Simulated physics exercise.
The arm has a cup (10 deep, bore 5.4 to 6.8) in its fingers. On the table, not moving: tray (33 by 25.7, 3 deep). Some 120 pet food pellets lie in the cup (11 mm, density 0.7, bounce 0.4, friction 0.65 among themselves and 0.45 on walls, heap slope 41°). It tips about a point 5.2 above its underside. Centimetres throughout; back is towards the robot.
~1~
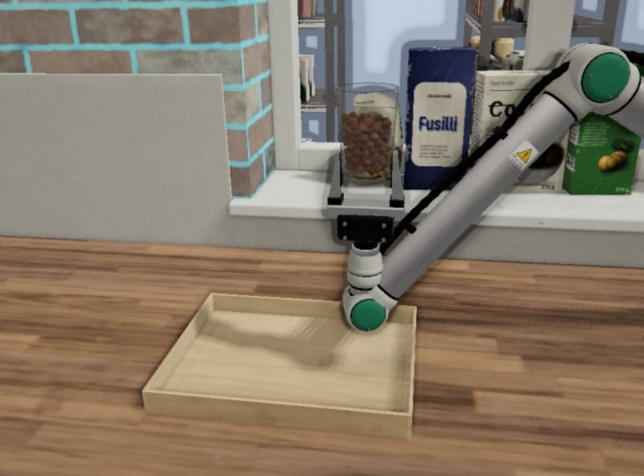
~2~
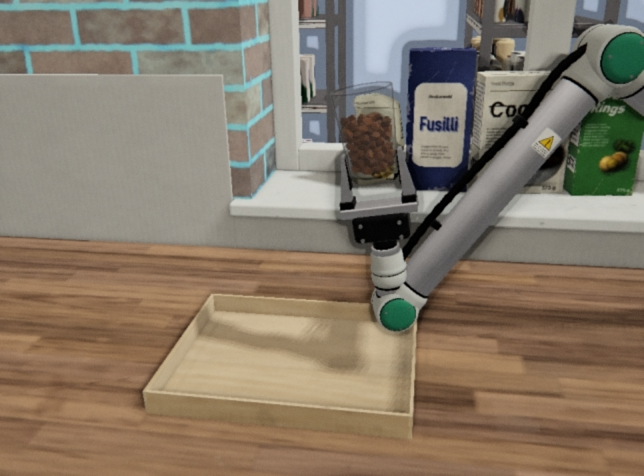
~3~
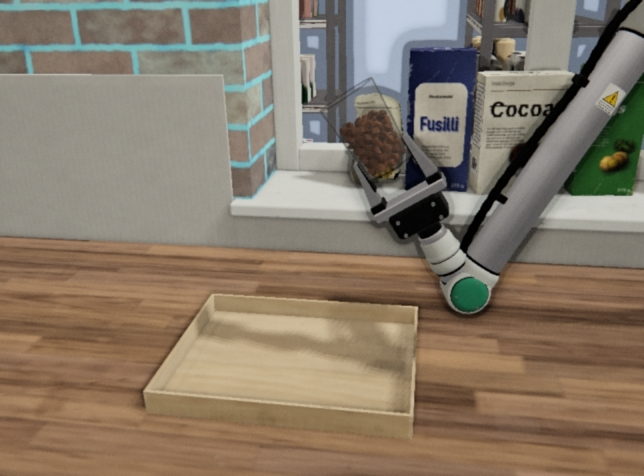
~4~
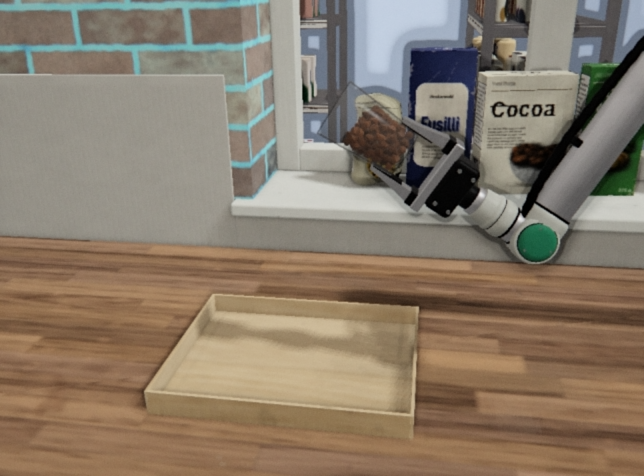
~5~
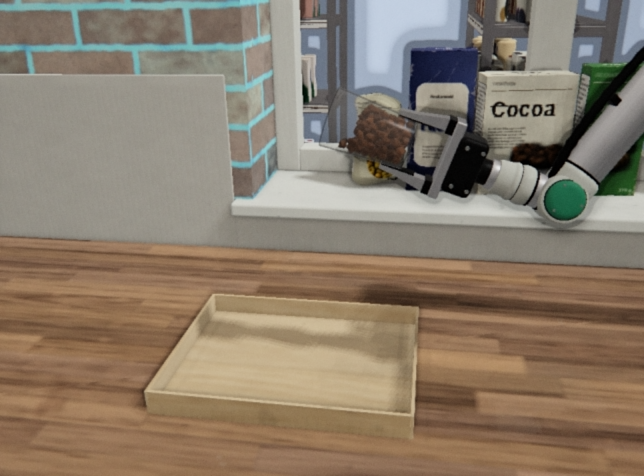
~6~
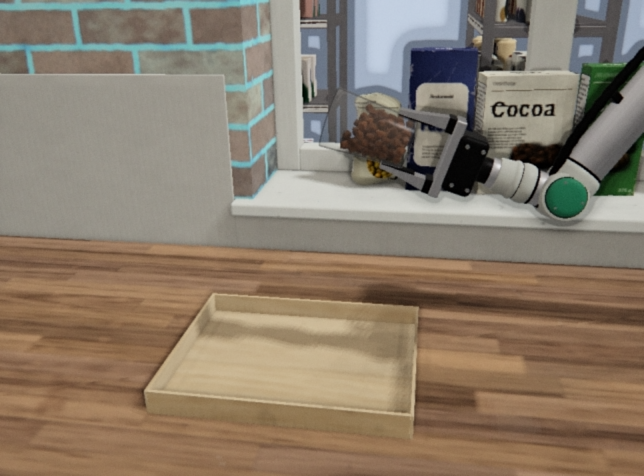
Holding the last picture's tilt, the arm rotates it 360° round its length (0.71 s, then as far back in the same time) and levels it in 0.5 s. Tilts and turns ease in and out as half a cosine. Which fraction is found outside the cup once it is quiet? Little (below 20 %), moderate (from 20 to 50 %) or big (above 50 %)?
Answer: Little; below 20 % of the pet food pellets finish outside the cup.
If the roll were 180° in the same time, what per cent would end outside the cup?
Then about 0 per cent.
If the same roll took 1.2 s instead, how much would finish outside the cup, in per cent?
Then about 0 per cent.
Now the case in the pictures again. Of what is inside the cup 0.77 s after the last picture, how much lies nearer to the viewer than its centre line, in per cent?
Some 55 per cent.
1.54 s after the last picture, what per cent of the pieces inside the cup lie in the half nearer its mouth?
About 35 per cent.
Then, 0.77 s after the last picture, tipped 72°, highest piece 36 above the table; 122 in the cup.
Then, 1.54 s after the last picture, tipped 63°, highest piece 36 above the table; 121 in the cup, 1 in the tray.
Then, 2.12 s after the last picture, upright, highest piece 38 above the table; 121 in the cup, 1 in the tray.
Then, 2.82 s after the last picture, upright, highest piece 38 above the table; 121 in the cup, 1 in the tray.
Final count, 121 in the cup, 1 in the tray. That is 1 % outside the cup.
